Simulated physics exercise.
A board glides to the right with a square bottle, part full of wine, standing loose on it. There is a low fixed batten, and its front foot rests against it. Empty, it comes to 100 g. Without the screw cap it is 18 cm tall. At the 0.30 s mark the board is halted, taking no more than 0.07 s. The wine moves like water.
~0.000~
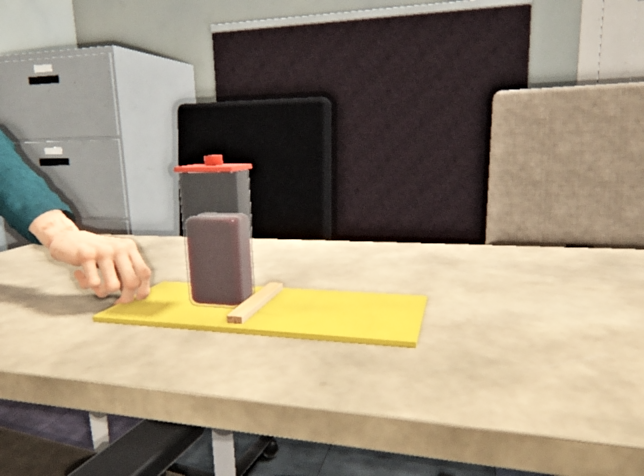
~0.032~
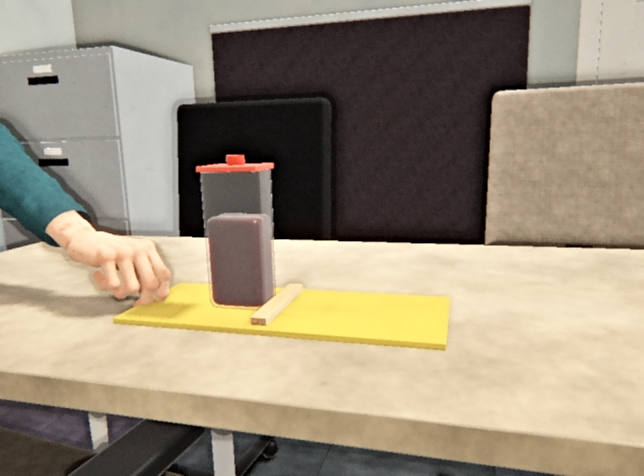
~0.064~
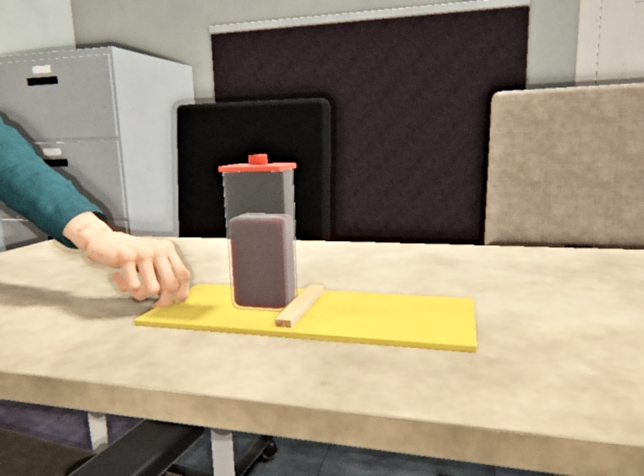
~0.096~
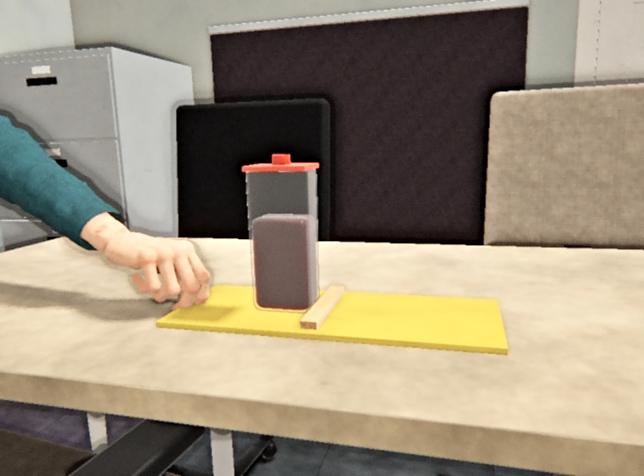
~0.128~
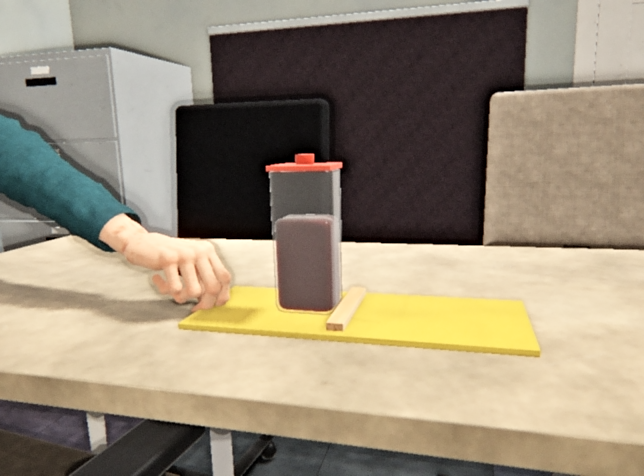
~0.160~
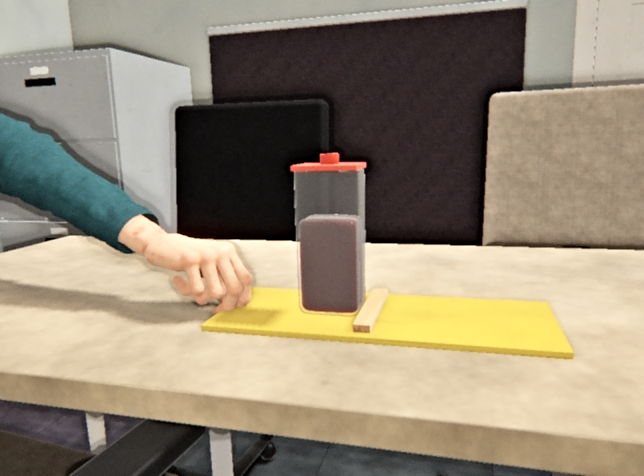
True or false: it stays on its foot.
False, it falls.
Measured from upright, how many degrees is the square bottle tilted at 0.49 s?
Tilt: Around 42 degrees.
After 0.37 s the board moves at 0.00 m/s; the square bottle leans 11°.
After 0.49 s the square bottle leans 42°.
After 0.65 s the square bottle lies on its side.
After 0.87 s the square bottle lies on its side.
In the end the square bottle lies on its side.
